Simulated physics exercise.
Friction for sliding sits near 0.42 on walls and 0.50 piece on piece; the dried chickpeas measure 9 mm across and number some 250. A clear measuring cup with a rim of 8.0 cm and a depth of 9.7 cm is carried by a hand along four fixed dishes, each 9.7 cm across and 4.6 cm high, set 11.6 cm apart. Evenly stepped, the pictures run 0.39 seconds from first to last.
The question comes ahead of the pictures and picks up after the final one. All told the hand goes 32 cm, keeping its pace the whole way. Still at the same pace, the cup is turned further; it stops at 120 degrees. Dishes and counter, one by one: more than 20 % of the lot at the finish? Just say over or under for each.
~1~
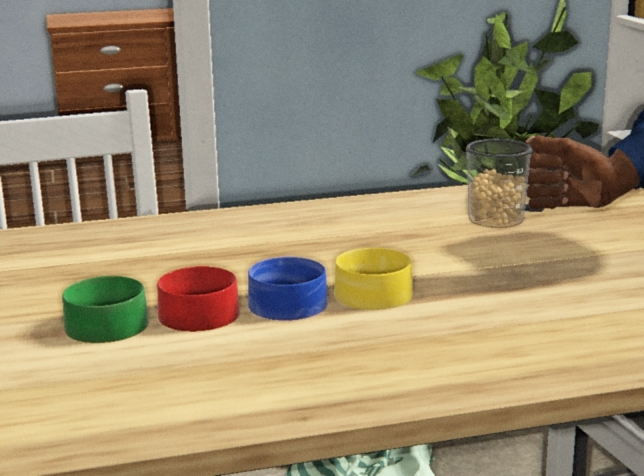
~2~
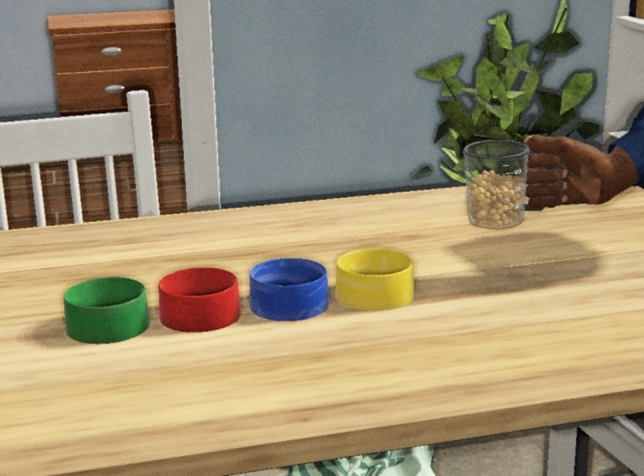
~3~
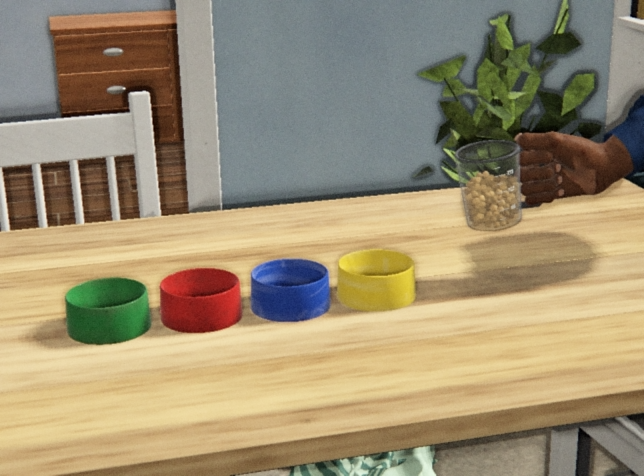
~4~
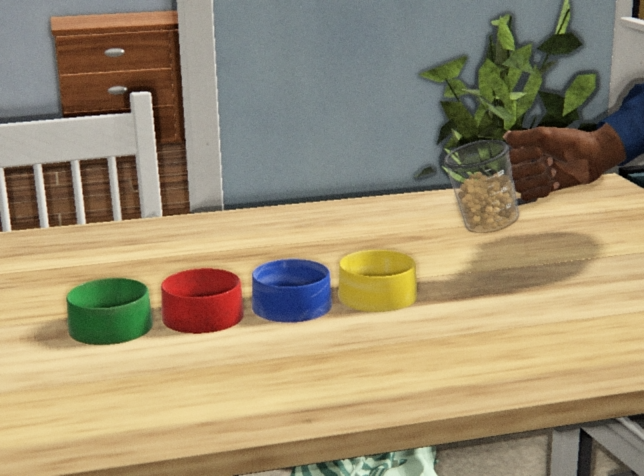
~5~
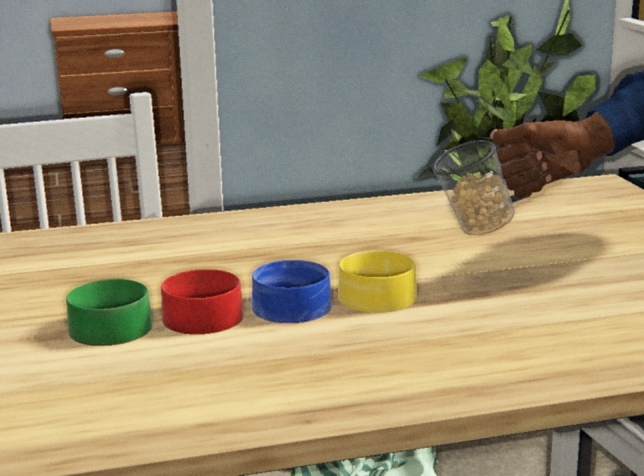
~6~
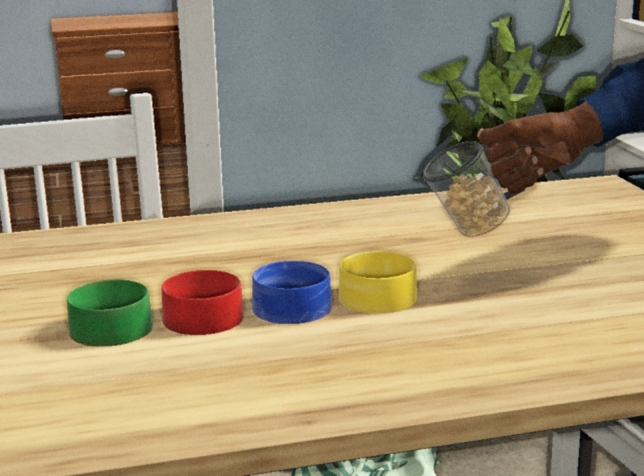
Going through them: Red comes out under, blue comes out over, green comes out under, yellow comes out under, counter comes out under.
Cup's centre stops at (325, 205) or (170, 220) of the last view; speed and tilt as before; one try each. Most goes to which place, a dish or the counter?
First try: Blue; second try: Blue.
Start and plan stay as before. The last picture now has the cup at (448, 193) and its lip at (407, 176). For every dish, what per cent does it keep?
Red 100; blue 0; green 0; yellow 0.
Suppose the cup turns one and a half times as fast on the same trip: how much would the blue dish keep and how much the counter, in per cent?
Then blue would get 10 and the counter 30.
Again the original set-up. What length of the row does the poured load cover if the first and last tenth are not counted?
Roughly 8 centimetres.
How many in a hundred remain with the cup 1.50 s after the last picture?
Roughly 0 in a hundred.
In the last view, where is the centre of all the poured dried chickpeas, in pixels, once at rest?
Near (289, 296).
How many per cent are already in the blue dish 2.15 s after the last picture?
90 %.
Then, 0.90 s after the last picture, tilt 110 degrees; cup holds 95 %.
Then, 1.50 s after the last picture, tilt 120 degrees; cup holds 0 %, blue 90 %.
Then, 2.15 s after the last picture, tilt 120 degrees; cup holds 0 %, blue 90 %.
In the end, red 0 %, blue 90 %, green 0 %, yellow 0 %, counter 10 %.
